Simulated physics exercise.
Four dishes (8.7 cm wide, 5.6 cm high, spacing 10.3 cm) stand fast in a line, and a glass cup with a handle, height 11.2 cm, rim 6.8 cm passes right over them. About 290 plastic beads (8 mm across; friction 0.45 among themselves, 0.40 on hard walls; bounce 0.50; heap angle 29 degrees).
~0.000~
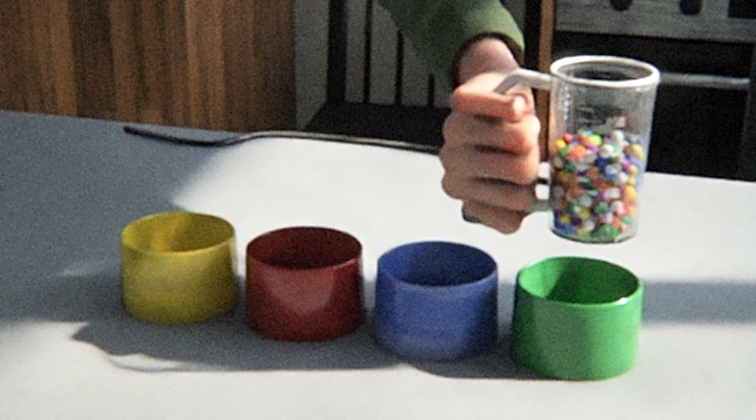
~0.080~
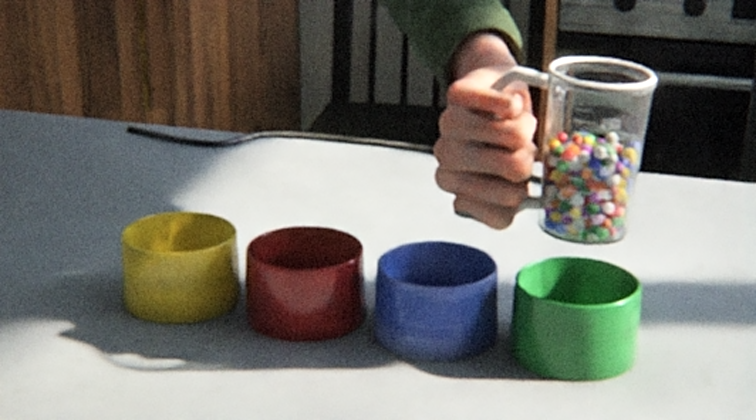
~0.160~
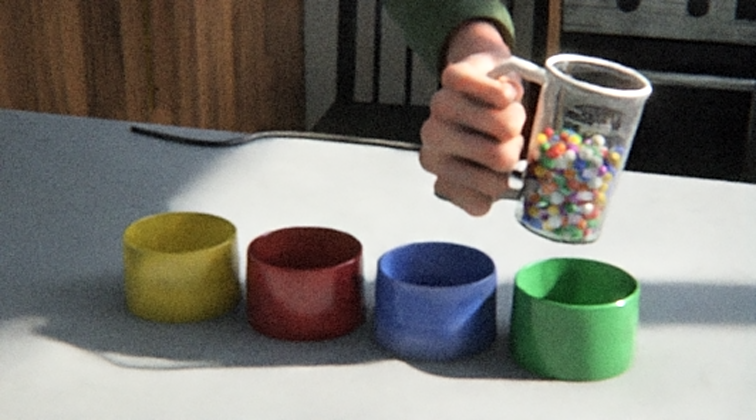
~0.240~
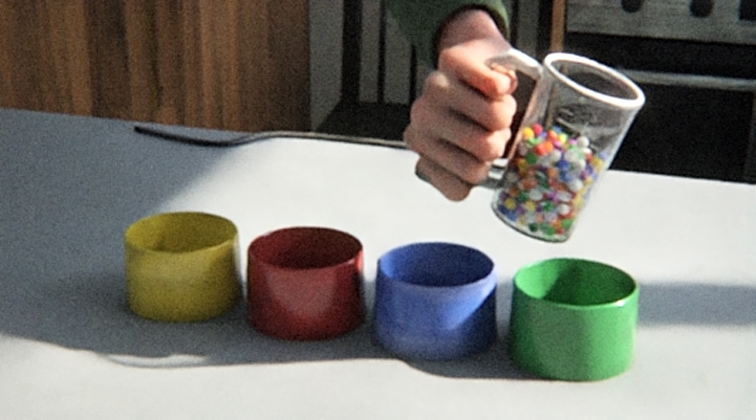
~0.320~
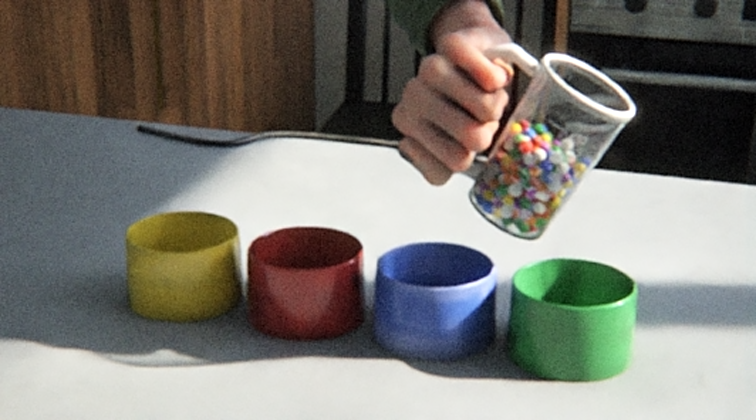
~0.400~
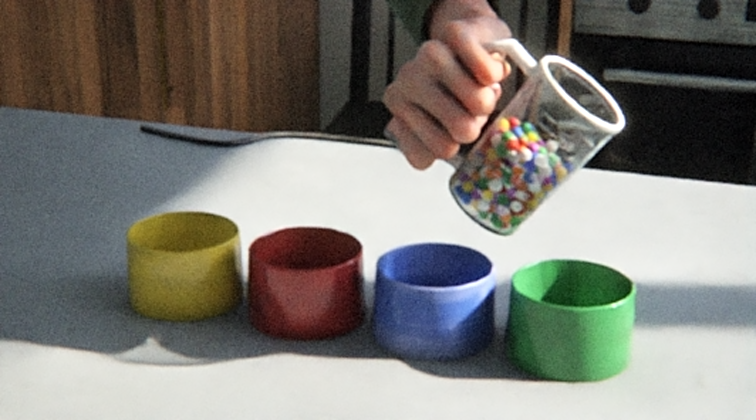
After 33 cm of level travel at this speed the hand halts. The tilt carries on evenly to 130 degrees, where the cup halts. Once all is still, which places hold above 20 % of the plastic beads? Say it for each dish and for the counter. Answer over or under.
Red dish: Under; blue dish: Over; green dish: Under; yellow dish: Under; on the counter: Under.
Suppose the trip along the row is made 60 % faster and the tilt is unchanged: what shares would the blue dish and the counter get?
Then: Blue 10; counter 10.
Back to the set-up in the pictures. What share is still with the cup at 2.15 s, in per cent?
Roughly 0 per cent.
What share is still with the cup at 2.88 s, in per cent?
About 0 per cent.
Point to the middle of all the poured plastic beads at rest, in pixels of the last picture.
Near (439, 306).
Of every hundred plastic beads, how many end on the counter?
About 5 per cent.
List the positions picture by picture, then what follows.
Cup at (598, 151), tilt 0 degrees, lip at (655, 76), moved 0.0 cm; middle of the pieces at (592, 182); green dish at (578, 281); blue dish at (438, 264); red dish at (304, 248); yellow dish at (178, 233), in the first picture.
Cup at (592, 152), tilt 3 degrees, lip at (653, 80), moved 0.3 cm; middle of the pieces at (585, 182), in the second picture.
Cup at (577, 152), tilt 11 degrees, lip at (647, 89), moved 1.3 cm; middle of the pieces at (566, 180), in the third picture.
Cup at (562, 151), tilt 19 degrees, lip at (640, 100), moved 2.3 cm; middle of the pieces at (546, 178), in the fourth picture.
Cup at (546, 151), tilt 28 degrees, lip at (631, 112), moved 3.3 cm; middle of the pieces at (527, 174), in the fifth picture.
Cup at (531, 150), tilt 37 degrees, lip at (620, 125), moved 4.3 cm; middle of the pieces at (509, 171); green dish at (573, 284); blue dish at (435, 265); red dish at (306, 248); yellow dish at (184, 232). The cup turns about 105 degrees a second and travels 13 cm a second, in the sixth picture.
After 1.45 s, tilt 130 degrees; cup holds 0 %, blue 90 %.
After 2.15 s, tilt 130 degrees; cup holds 0 %, blue 95 %.
Then, at 2.88 s, tilt 130 degrees; cup holds 0 %, blue 95 %.
By 3.2 s all is still; red 0 %, blue 95 %, green 0 %, yellow 0 %, counter 5 %.
